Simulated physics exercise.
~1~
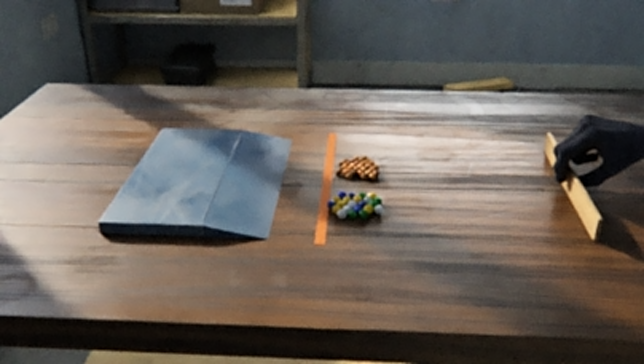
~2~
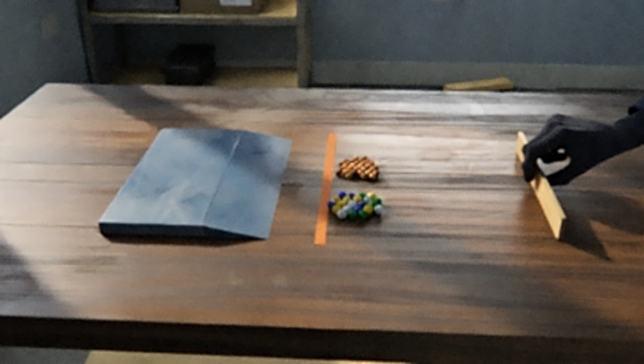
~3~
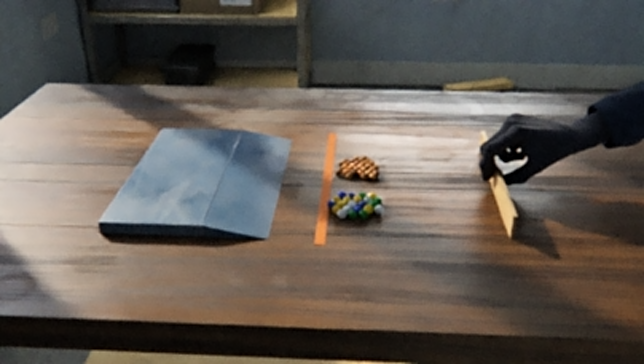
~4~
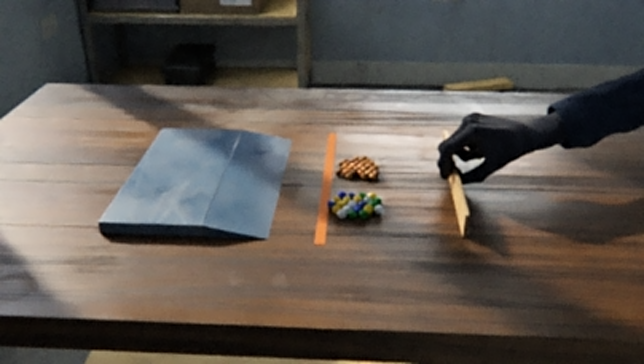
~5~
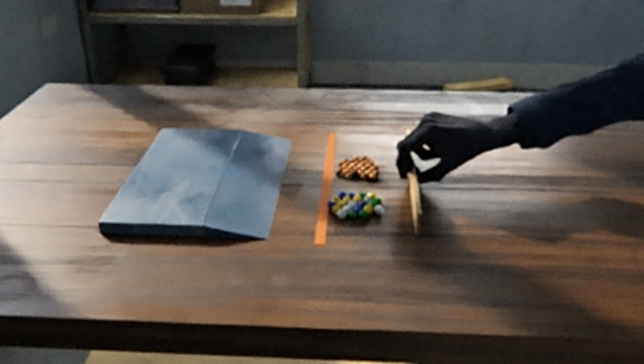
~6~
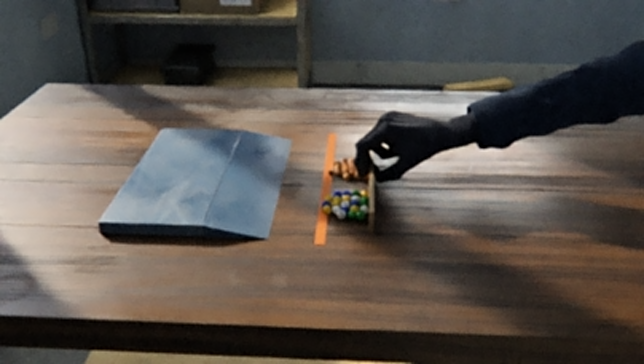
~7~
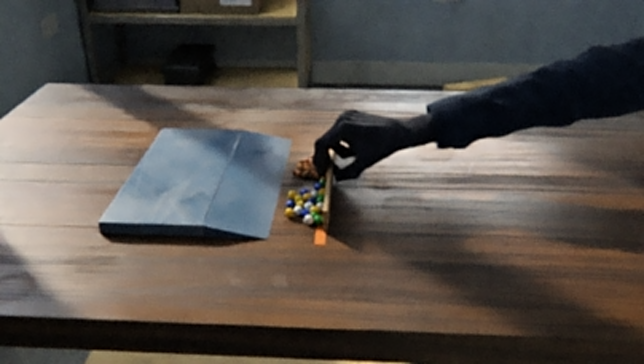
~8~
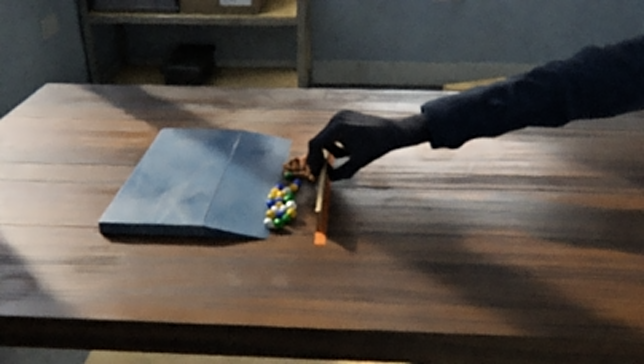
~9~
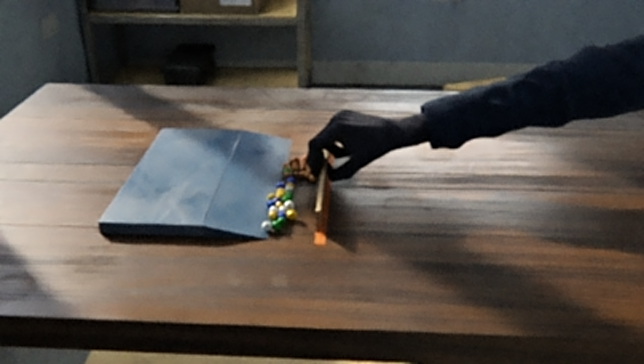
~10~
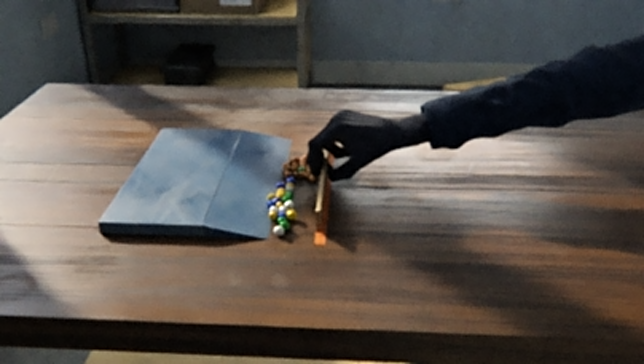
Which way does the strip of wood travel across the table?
The strip of wood travels to the left, toward the sloping slab, until it stops at the orange tape.
